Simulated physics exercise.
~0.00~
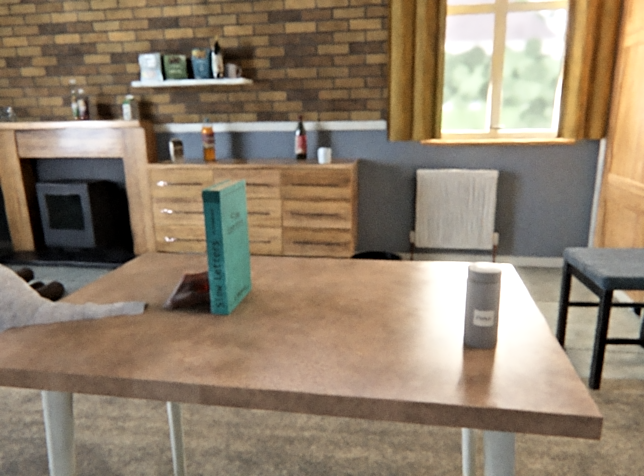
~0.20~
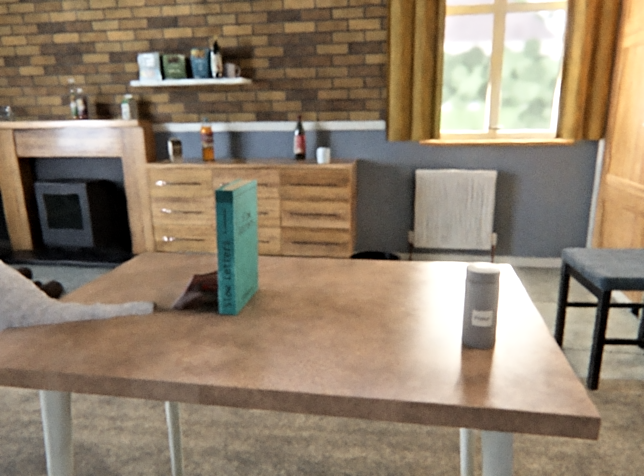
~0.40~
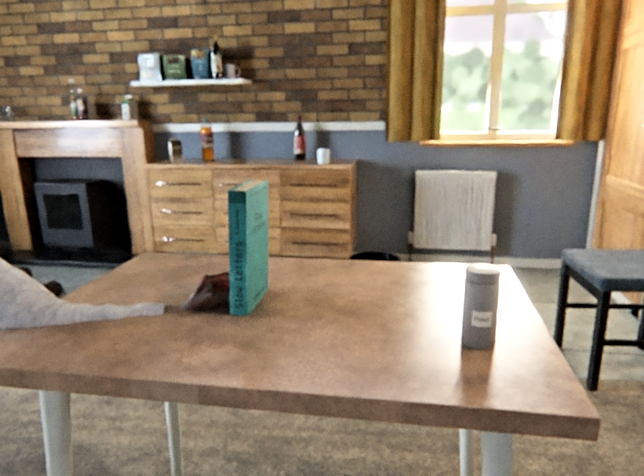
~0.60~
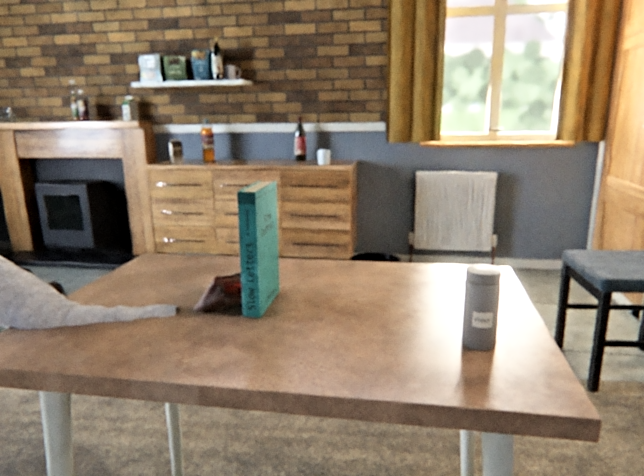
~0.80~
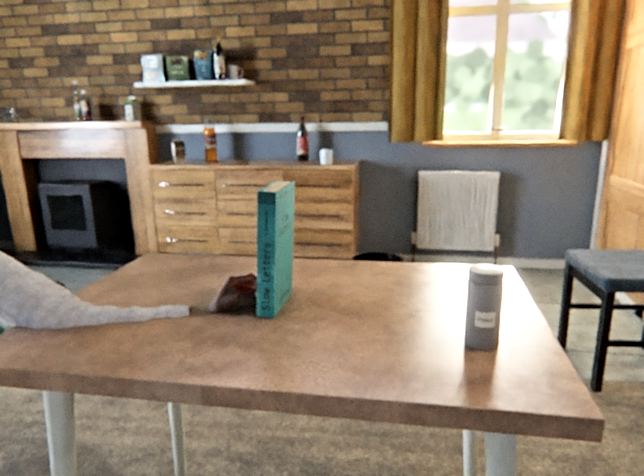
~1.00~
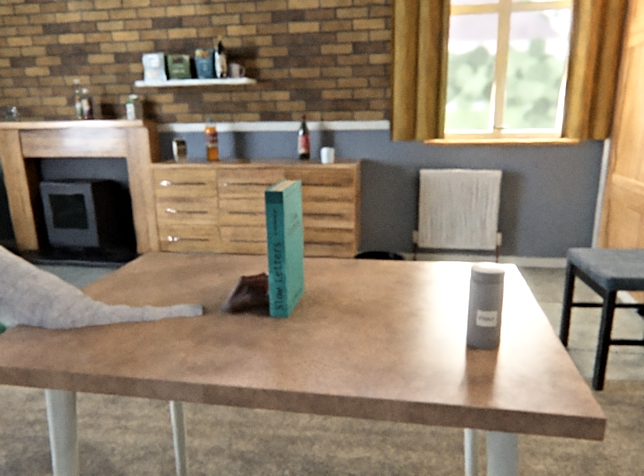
A hand reached in from the left and slowly pushed an upright turquoise book to the right across a brown table, while a grey jar stayed put near the right side; the book was still standing at the end, with the hand beside it.
